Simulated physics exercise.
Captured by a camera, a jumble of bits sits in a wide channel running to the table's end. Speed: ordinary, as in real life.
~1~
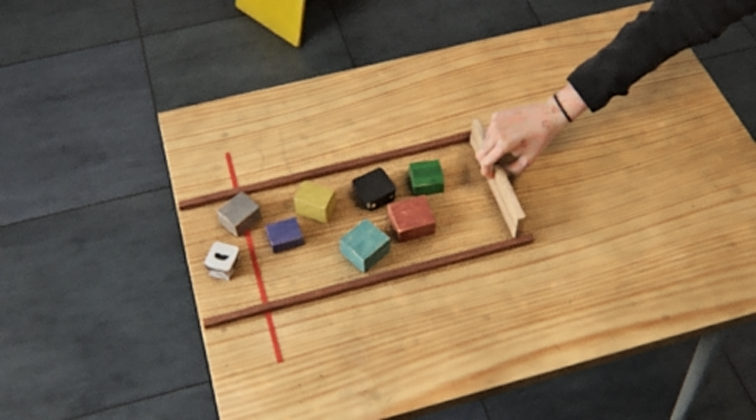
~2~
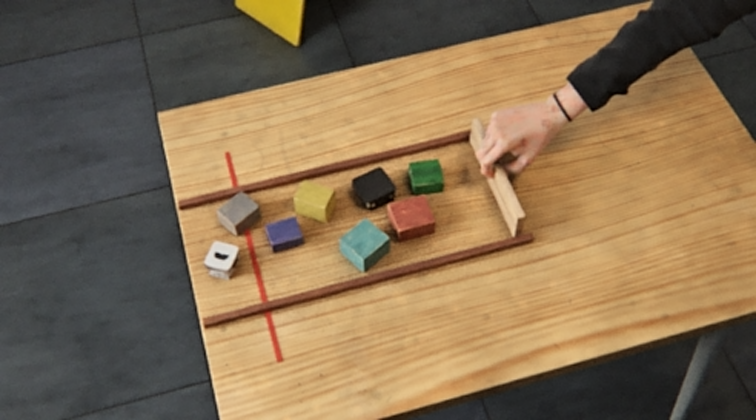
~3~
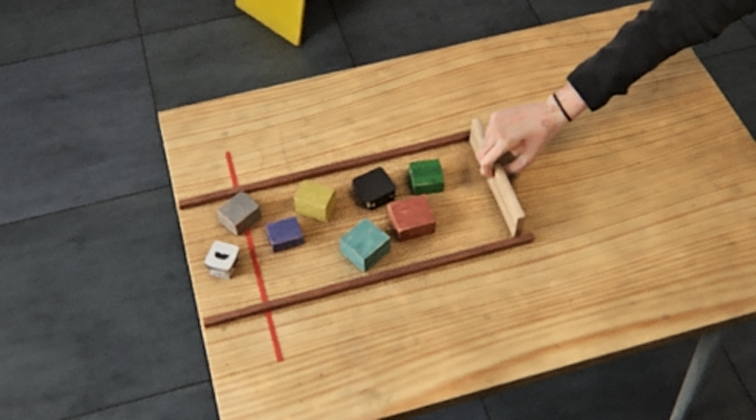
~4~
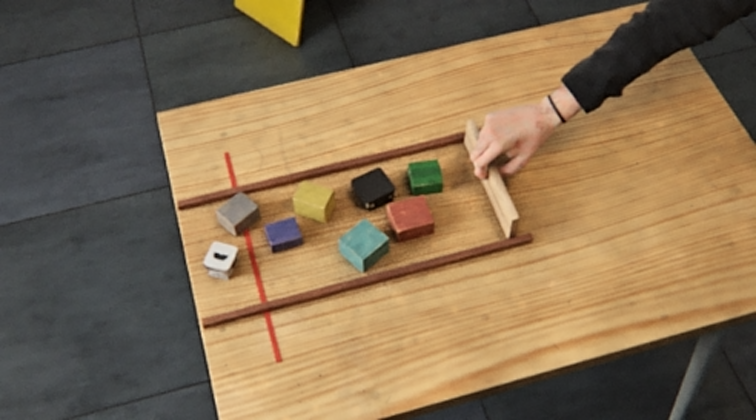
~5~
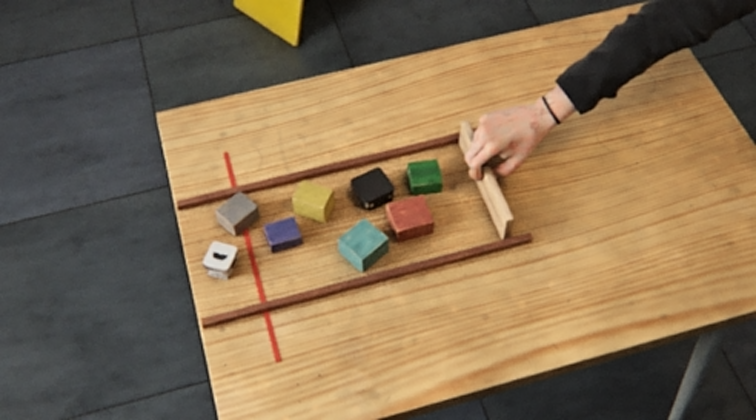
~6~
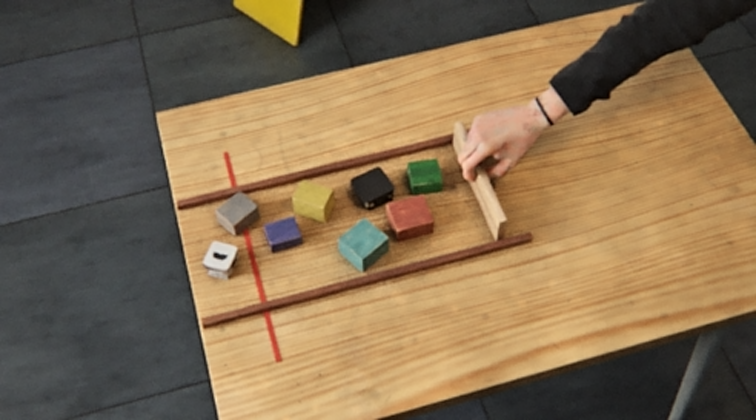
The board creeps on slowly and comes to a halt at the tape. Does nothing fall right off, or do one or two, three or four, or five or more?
Fallen: Above two, below five.
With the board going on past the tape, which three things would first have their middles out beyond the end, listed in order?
It goes the grey block, followed by the yellow block, and then the white case.
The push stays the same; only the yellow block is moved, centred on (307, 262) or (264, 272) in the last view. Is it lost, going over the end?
Taking the two places in turn: It fails to stay, then it fails to stay.
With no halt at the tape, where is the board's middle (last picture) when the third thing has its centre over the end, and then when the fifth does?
At (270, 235) for the third, at (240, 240) for the fifth.
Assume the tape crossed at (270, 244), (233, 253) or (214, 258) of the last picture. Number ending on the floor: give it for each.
2, 6, 6.
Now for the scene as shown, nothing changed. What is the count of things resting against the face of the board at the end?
The count in contact is 2.
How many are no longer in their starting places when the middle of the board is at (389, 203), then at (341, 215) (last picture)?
5 by the first point, 7 by the second.
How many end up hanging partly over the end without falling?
Looks like 3 of them.
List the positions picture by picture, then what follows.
The first picture shows white case (223, 261); grey block (240, 214); blue block (285, 235); board (496, 177); tape (252, 250).
The second picture shows grey block (239, 214); red block (412, 218).
The third picture shows blue block (285, 234); turquoise block (365, 245).
The fourth picture shows white case (222, 261); green box (425, 178).
The fifth picture shows grey block (238, 214); yellow block (314, 202).
The sixth picture shows white case (222, 261); grey block (238, 214); blue block (283, 235); board (479, 180); tape (250, 249).
A little later, none off yet; white case at rest near (222, 261); grey block at rest near (238, 214); blue block at rest near (283, 235).
Next, none off yet; white case at rest near (222, 261); grey block shifted about its own width near (217, 216); blue block shifted a little near (277, 241).
Later still, one off so far; white case shifted about its own width near (201, 269); grey block dropping near (174, 299); blue block shifted well along near (231, 251).
When it is over, the number that fall off is three or four; down, yellow block, grey block and white case.
